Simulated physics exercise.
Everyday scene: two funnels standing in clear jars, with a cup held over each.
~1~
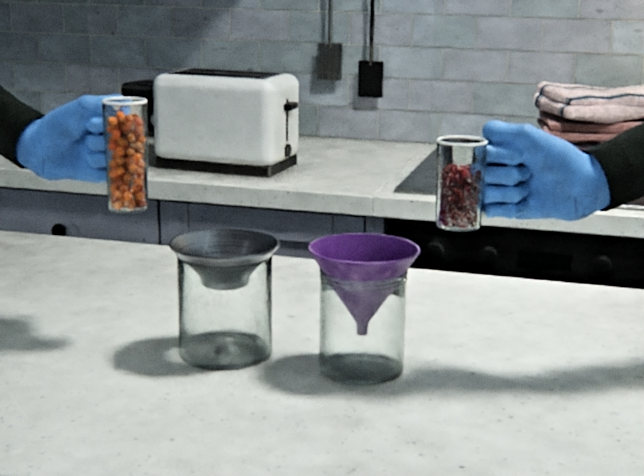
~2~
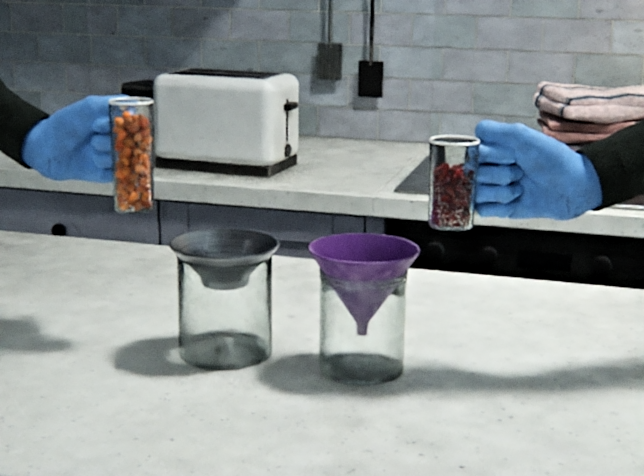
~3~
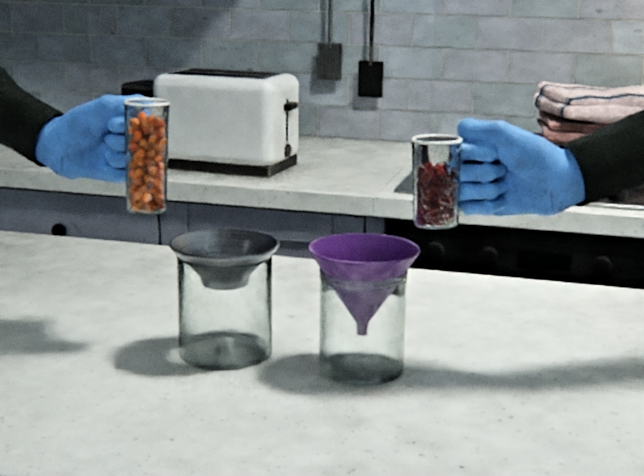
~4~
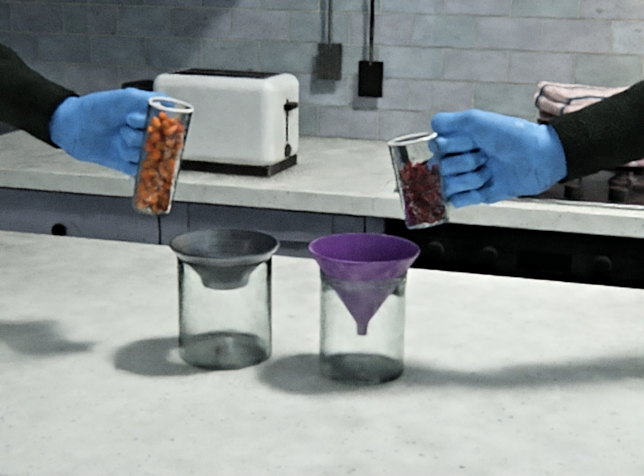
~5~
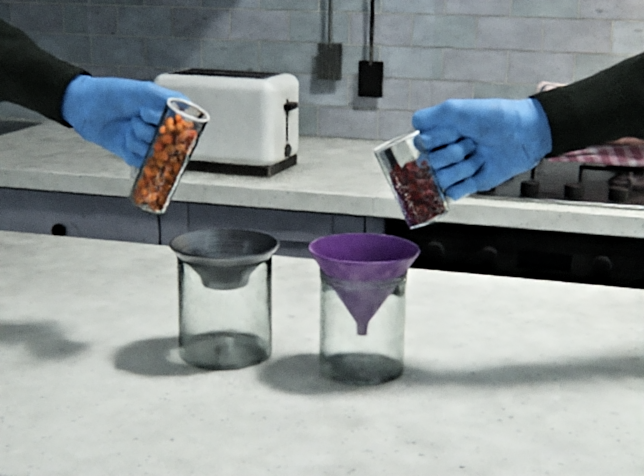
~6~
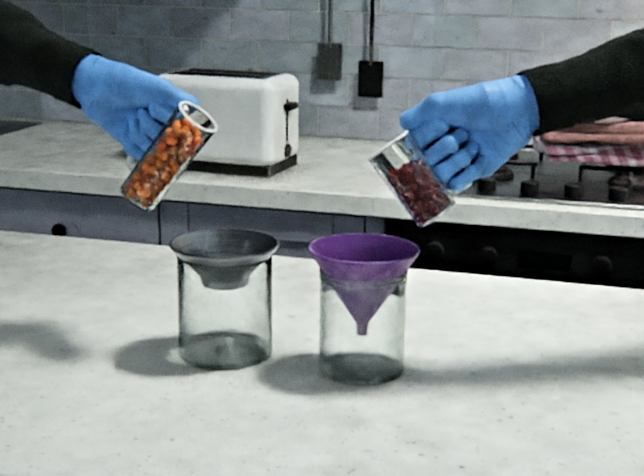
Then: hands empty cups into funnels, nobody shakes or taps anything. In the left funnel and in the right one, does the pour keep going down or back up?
As I see it, left funnel: Keeps going down, right: Backs up.
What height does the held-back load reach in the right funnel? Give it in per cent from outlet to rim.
Reading: Around 75 per cent.
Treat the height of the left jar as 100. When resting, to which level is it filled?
Around 20 per cent.
Then, 0.54 s on from there, left, the whole lot still in the cup; right, the whole lot still in the cup.
Then, 1.02 s on from there, left, all but a few still in the cup, only a few in or over the funnel, only a few down in the jar; right, all but a few still in the cup, only a few in or over the funnel.
Then, 1.42 s on from there, left, near a quarter still in the cup, near a third in or over the funnel, near half down in the jar; right, a little still in the cup, the bulk in or over the funnel, only a few down in the jar.
In the end, left, the whole lot down in the jar; right, all but a few stuck in the funnel, only a few down in the jar.
